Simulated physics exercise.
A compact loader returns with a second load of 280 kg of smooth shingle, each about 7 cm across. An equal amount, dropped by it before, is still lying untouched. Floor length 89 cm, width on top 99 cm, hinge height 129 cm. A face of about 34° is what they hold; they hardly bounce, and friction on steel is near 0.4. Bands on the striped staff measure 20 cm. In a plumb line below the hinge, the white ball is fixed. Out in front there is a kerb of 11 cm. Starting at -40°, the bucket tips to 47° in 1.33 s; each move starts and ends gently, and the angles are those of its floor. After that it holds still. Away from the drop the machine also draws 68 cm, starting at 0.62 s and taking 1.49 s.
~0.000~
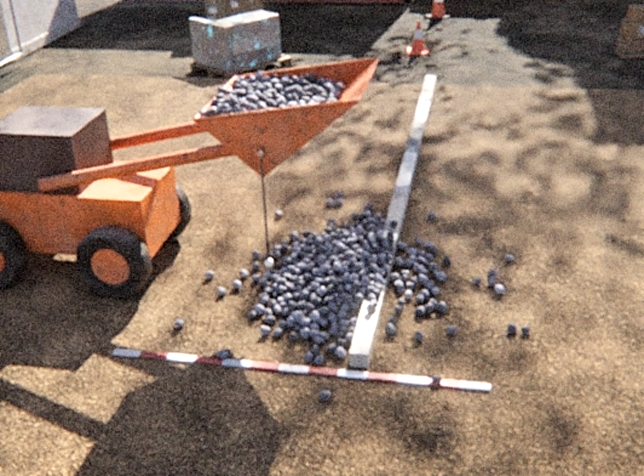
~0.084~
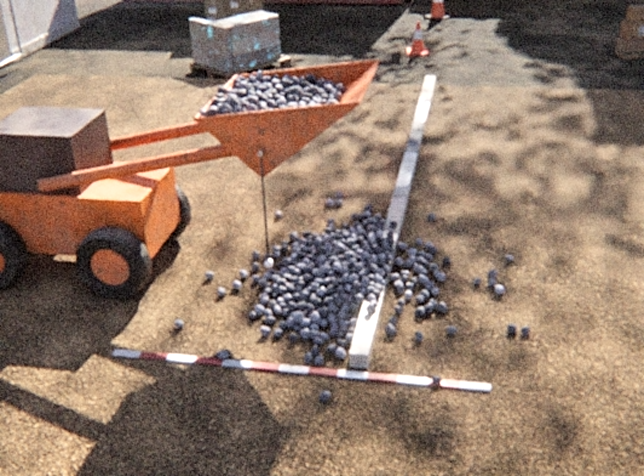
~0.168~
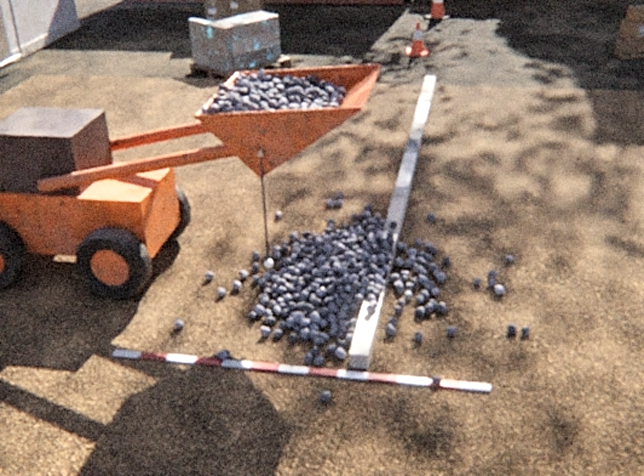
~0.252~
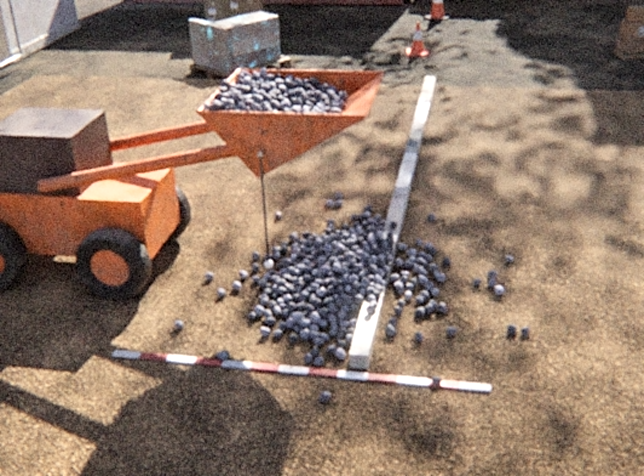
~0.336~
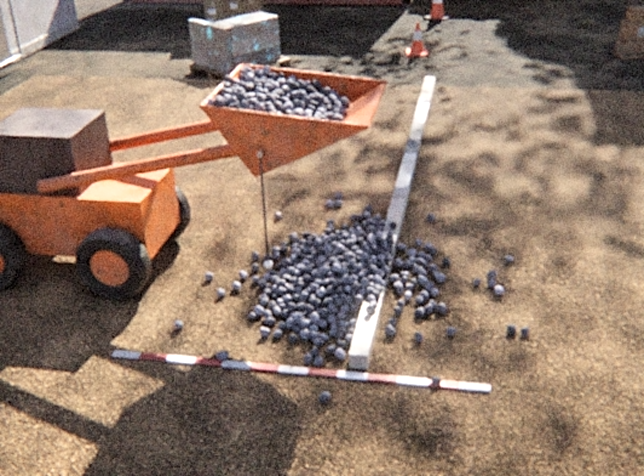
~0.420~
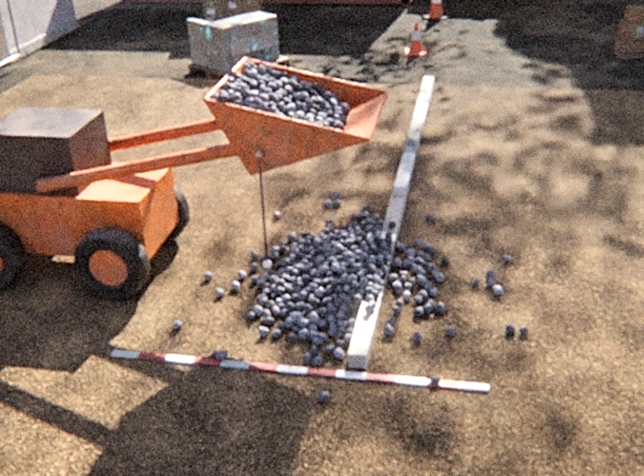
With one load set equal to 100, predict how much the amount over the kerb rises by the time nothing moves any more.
It rises by roughly 23 percent.
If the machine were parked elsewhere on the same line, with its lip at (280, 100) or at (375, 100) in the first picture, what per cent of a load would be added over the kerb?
Around 0 and 35 percent respectively.
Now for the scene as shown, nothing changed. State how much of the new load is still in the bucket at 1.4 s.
About 10 per cent.
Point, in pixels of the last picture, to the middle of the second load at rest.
Their centre ends up near (338, 266).
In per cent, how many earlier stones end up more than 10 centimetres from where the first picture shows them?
I'd say roughly 20 per cent of them.
After 1.0 s the floor is at 34°; in per cent of one load, 97 in the bucket, 95 on this side of the kerb, 8 over the kerb; the foremost stones are at (493, 296).
After 1.4 s the floor is at 47°; in per cent of one load, 12 in the bucket, 171 on this side of the kerb, 18 over the kerb; the foremost stones are at (493, 296).
After 2.6 s the floor is at 47°; in per cent of one load, 0 in the bucket, 169 on this side of the kerb, 31 over the kerb; the foremost stones are at (528, 308).
After 5.0 s the floor is at 47°; in per cent of one load, 0 in the bucket, 169 on this side of the kerb, 32 over the kerb; the foremost stones are at (528, 308). Net gain over the kerb, 23.
